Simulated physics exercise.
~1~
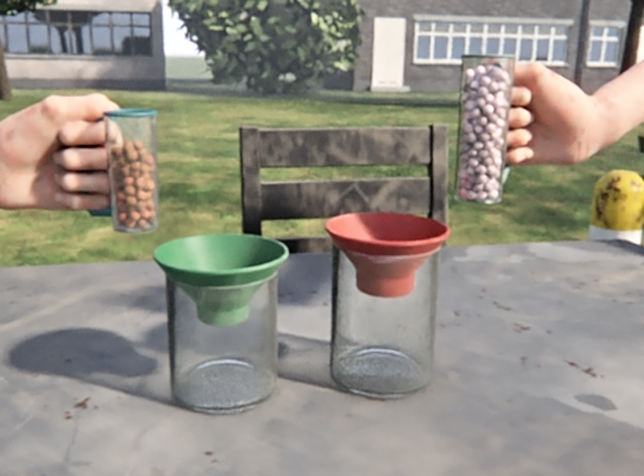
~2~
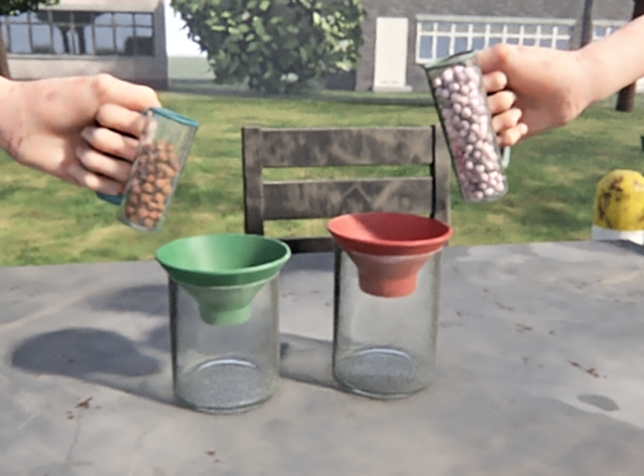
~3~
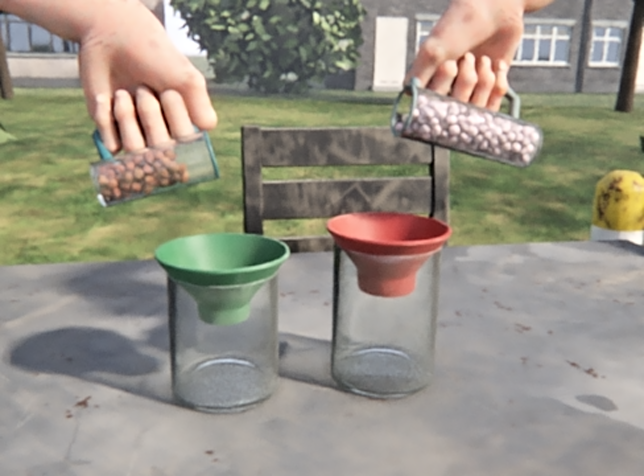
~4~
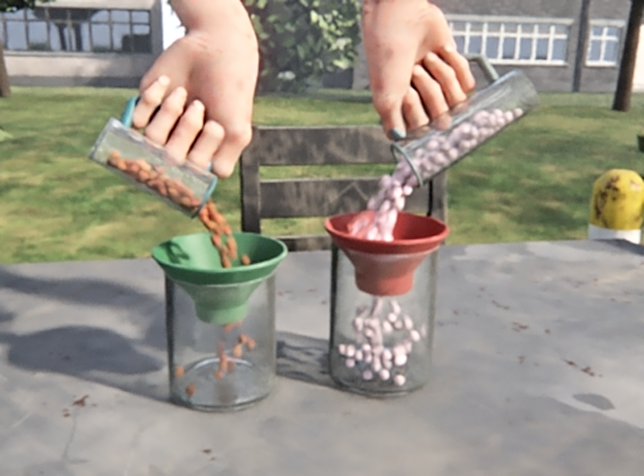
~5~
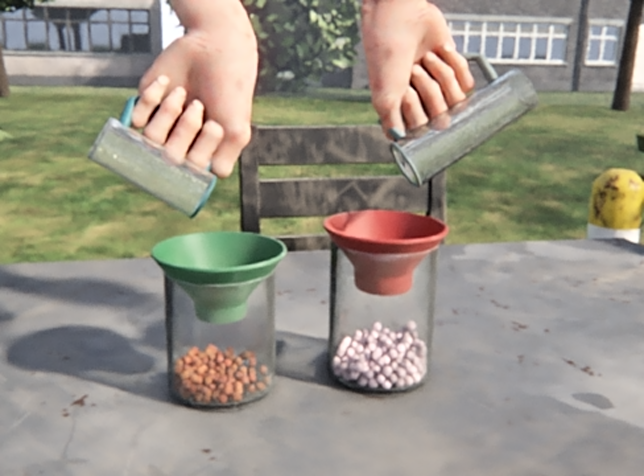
The clip shows two hands tilting clear cups over jars on an outdoor table, pouring small orange-brown pieces through a green funnel on the left and pale pink ones through a red funnel on the right, until both cups are empty and all the pieces rest in the jars.
